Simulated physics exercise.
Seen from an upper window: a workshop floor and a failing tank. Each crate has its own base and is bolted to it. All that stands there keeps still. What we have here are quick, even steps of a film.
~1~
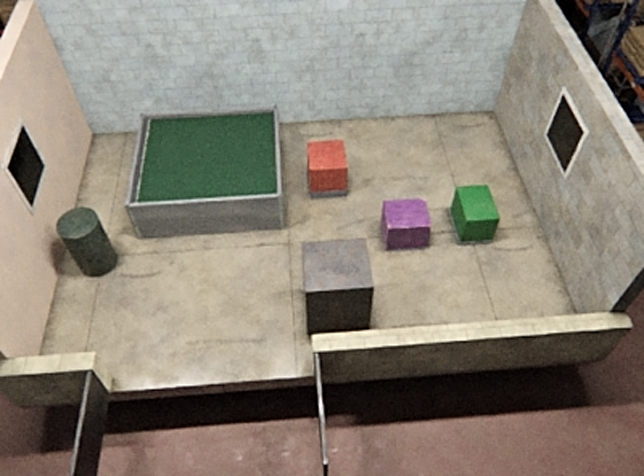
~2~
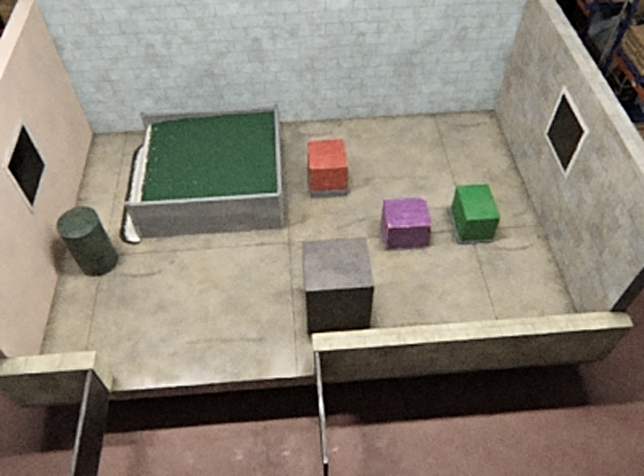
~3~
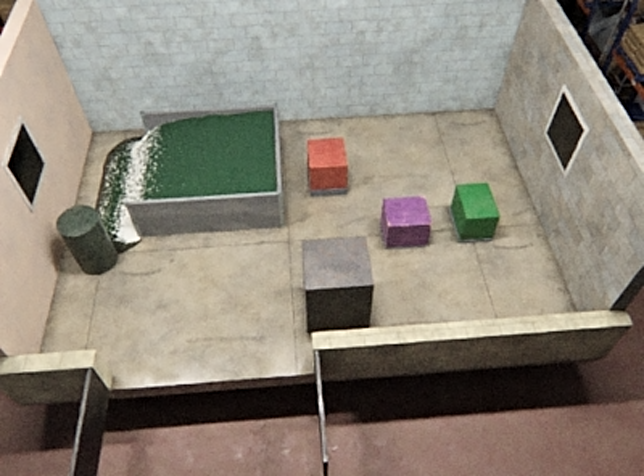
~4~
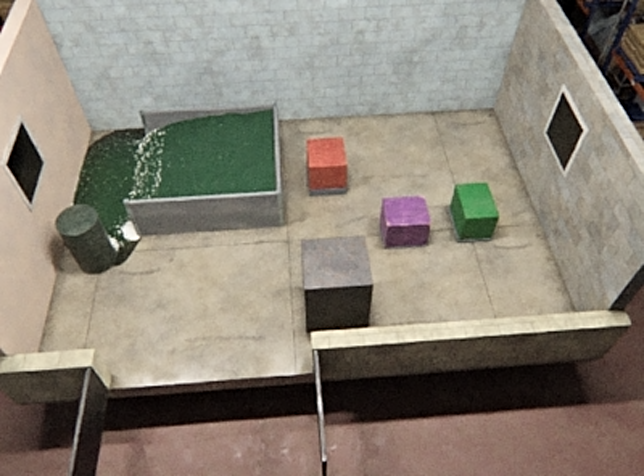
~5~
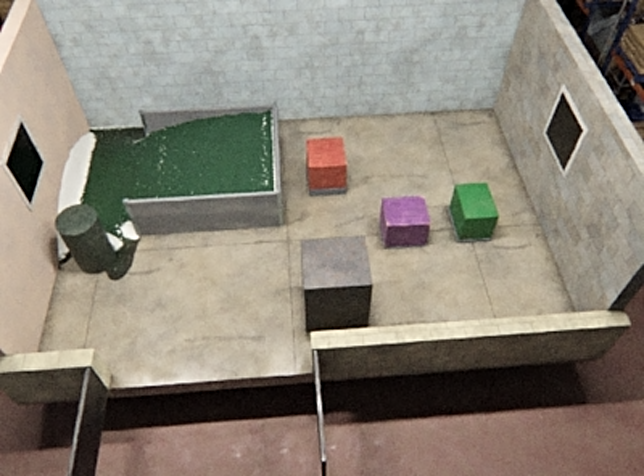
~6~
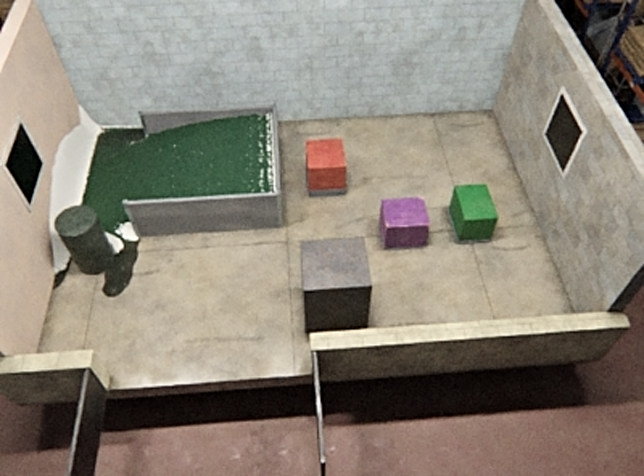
A large grey tank of green water lost its left side, and the water poured out leftward across the floor, foaming white around the dark cylinder and against the left wall, while the coloured blocks stayed still.
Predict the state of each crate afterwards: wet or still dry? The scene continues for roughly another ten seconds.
The green crate will be wet; the red crate will not even get damp; the purple crate will be wet.
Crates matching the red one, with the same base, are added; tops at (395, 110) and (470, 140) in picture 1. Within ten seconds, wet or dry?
I'd expect the first one gets submerged and the next one is left untouched.
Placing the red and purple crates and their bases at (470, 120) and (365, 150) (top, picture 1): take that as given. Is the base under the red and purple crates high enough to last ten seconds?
The red crate is flooded, and the purple crate is flooded.
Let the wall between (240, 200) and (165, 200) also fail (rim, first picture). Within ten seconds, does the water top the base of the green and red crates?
Green crate is not reached; red crate is not reached.
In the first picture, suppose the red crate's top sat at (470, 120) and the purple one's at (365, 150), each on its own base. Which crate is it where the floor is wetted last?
That's the green crate.
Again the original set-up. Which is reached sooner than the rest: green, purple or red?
Answer: The crate marked red.
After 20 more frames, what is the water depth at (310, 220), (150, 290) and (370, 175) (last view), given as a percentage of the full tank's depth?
Roughly 0, 4 and 2 per cent, in turn.
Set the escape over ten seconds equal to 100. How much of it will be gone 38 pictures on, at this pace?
Somewhere around 60 per cent, I'd say.
A moment on, water covers 20 % of the floor; the green crate not reached, the red crate not reached, the purple crate not reached.
Next, water covers 30 % of the floor; the green crate not reached, the red crate not reached, the purple crate not reached.
Then, water covers 65 % of the floor; the green crate not reached, the red crate water round its plinth, the purple crate not reached.
Later, water covers 85 % of the floor; the green crate water round its plinth, the red crate water round its plinth, the purple crate water round its plinth.
In the end, water covers 100 % of the floor; the green crate was topped, the red crate stayed above the water, the purple crate was topped.
